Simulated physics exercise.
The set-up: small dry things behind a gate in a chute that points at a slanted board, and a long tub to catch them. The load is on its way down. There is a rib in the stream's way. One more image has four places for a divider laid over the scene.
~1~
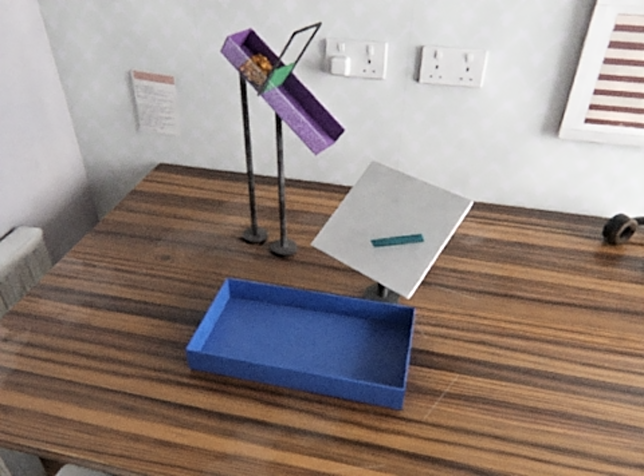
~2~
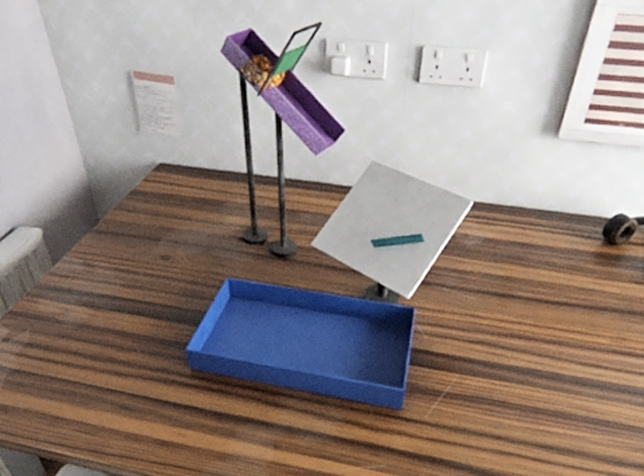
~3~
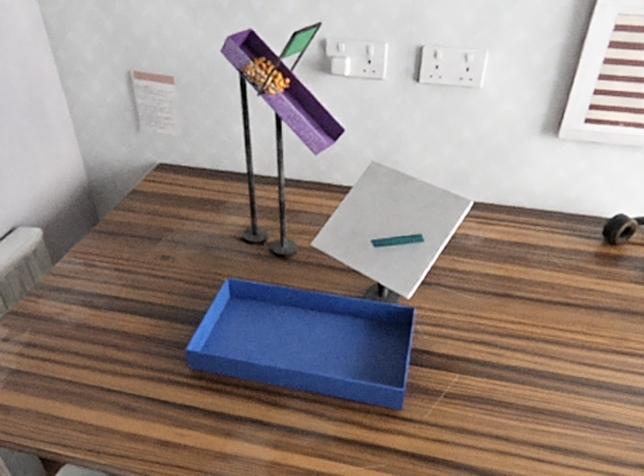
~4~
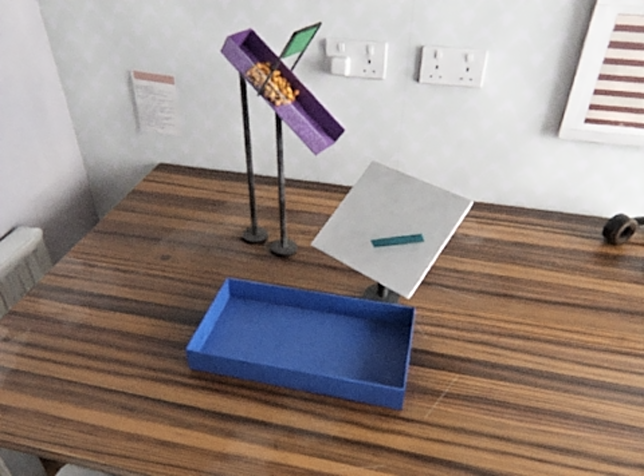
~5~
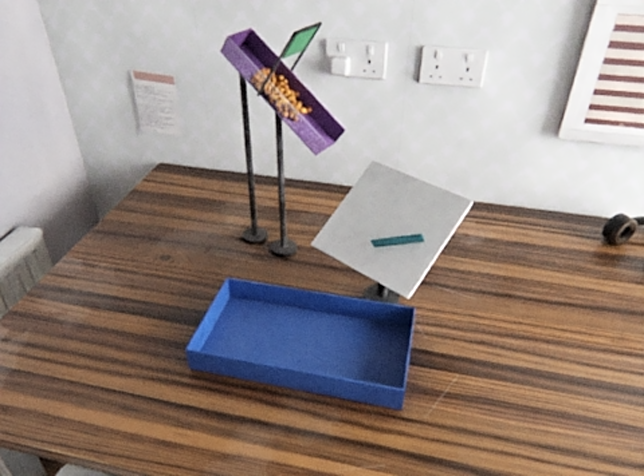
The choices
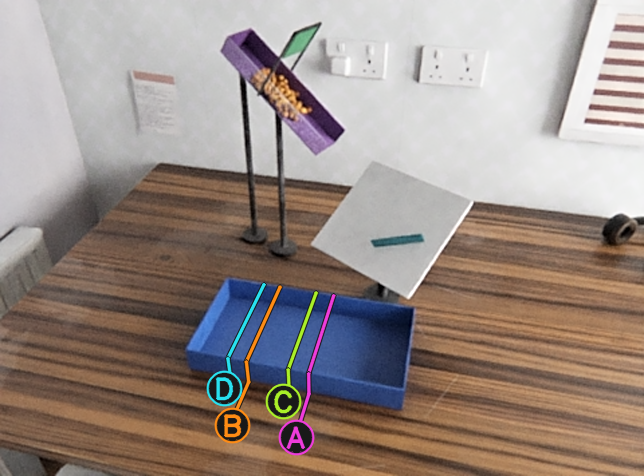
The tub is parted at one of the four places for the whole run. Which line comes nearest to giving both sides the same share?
Go for A.
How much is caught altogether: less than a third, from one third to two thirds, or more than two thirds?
More than two thirds.
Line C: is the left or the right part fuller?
Right.
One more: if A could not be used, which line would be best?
It is C.
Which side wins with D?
The right side.
On the marked copy, line A crosses the front rim at (309, 372); line B crosses the front rim at (246, 360); line C crosses the front rim at (288, 368); line D crosses the front rim at (228, 357).
If A is chosen, of what is caught, close to half on the left of the divider, close to half on the right.
If B is chosen, of what is caught, none at all on the left of the divider, the whole lot on the right.
If C is chosen, of what is caught, a small share on the left of the divider, the bulk on the right.
If D is chosen, of what is caught, none at all on the left of the divider, the whole lot on the right.
